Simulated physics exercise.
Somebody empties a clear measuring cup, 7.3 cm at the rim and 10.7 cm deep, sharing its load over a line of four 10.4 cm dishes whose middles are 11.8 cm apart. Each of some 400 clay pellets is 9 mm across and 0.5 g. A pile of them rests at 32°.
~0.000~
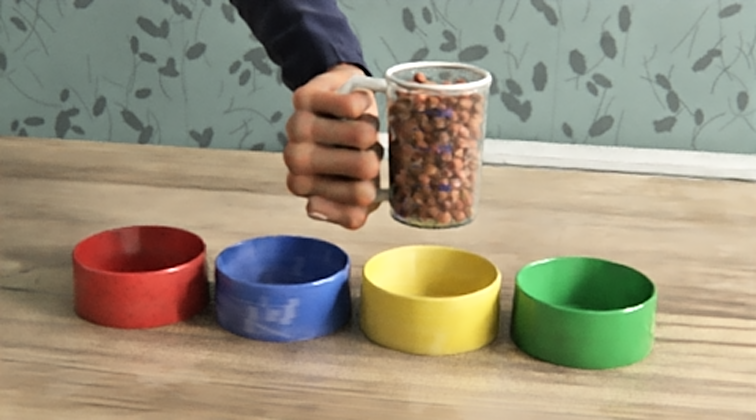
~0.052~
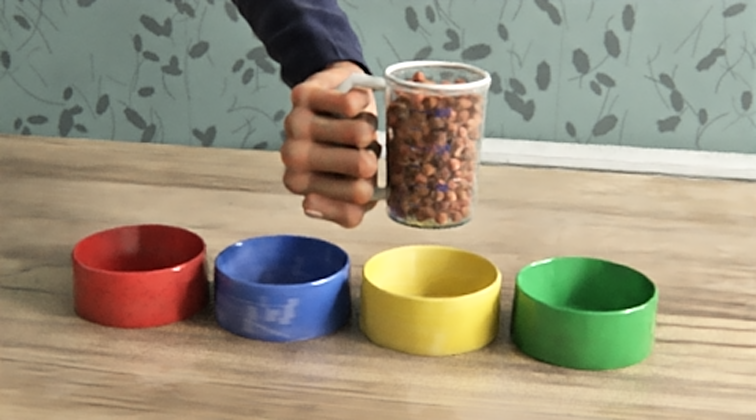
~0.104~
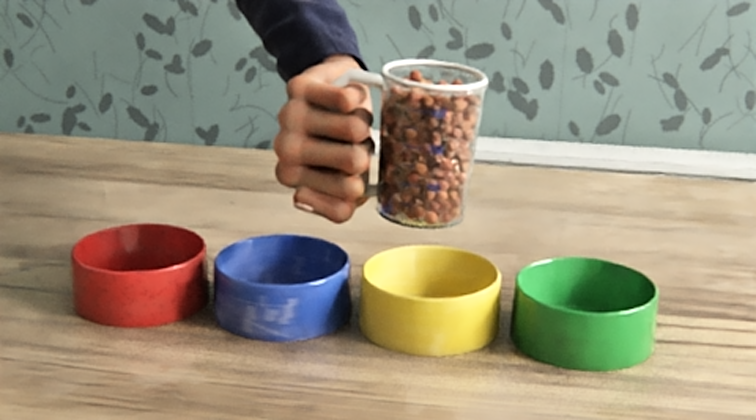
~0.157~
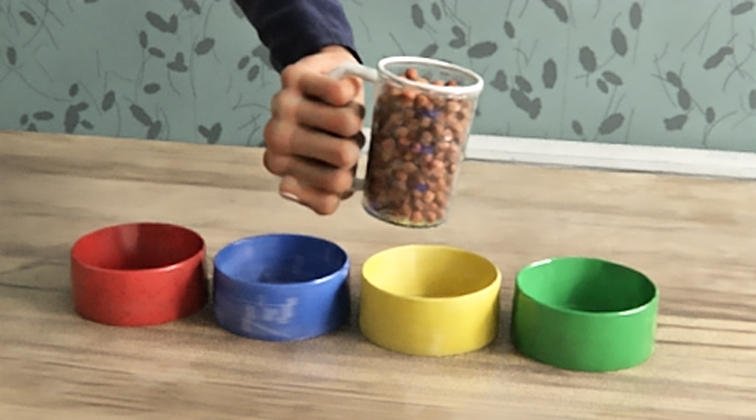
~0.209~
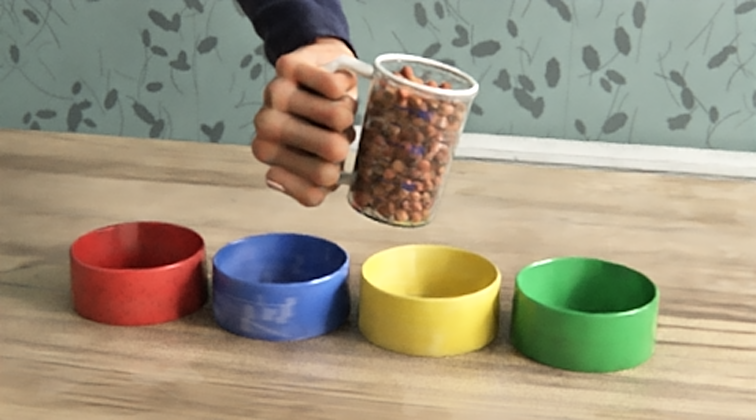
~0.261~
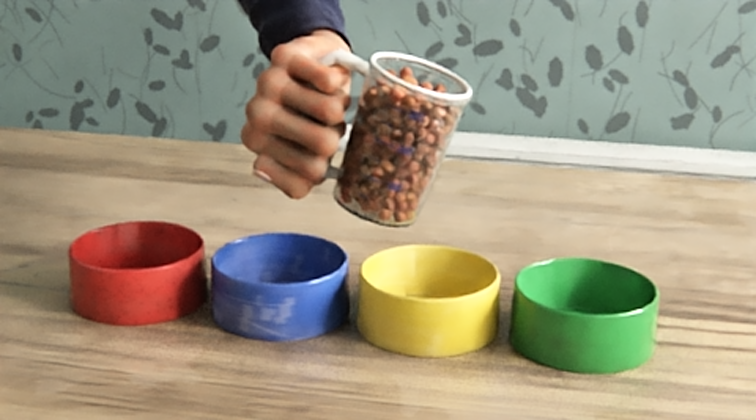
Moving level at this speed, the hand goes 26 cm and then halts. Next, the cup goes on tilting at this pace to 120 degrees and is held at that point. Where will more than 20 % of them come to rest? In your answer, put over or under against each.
Red - under; blue - over; green - under; yellow - under; counter - under.
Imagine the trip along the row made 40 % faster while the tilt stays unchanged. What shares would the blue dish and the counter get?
The shares would then be blue 20 and counter 30.
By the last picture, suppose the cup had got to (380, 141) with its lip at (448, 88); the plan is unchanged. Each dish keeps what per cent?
Then red 50, blue 20, green 0, and yellow 0.
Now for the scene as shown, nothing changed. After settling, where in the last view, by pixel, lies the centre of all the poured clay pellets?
Est. centre at rest: (264, 285) px.
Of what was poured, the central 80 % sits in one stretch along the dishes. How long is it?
That stretch comes to around 9 cm.
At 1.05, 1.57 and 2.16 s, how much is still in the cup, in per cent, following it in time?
Close to 95, 35 and 0 per cent respectively.
After 1.05 s, tilt 86 degrees; cup holds 95 %.
After 1.57 s, tilt 120 degrees; cup holds 35 %, blue 55 %.
After 2.16 s, tilt 120 degrees; cup holds 0 %, red 5 %, blue 80 %.
At rest (2.6 s), red 5 %, blue 80 %, green 0 %, yellow 0 %, counter 15 %.
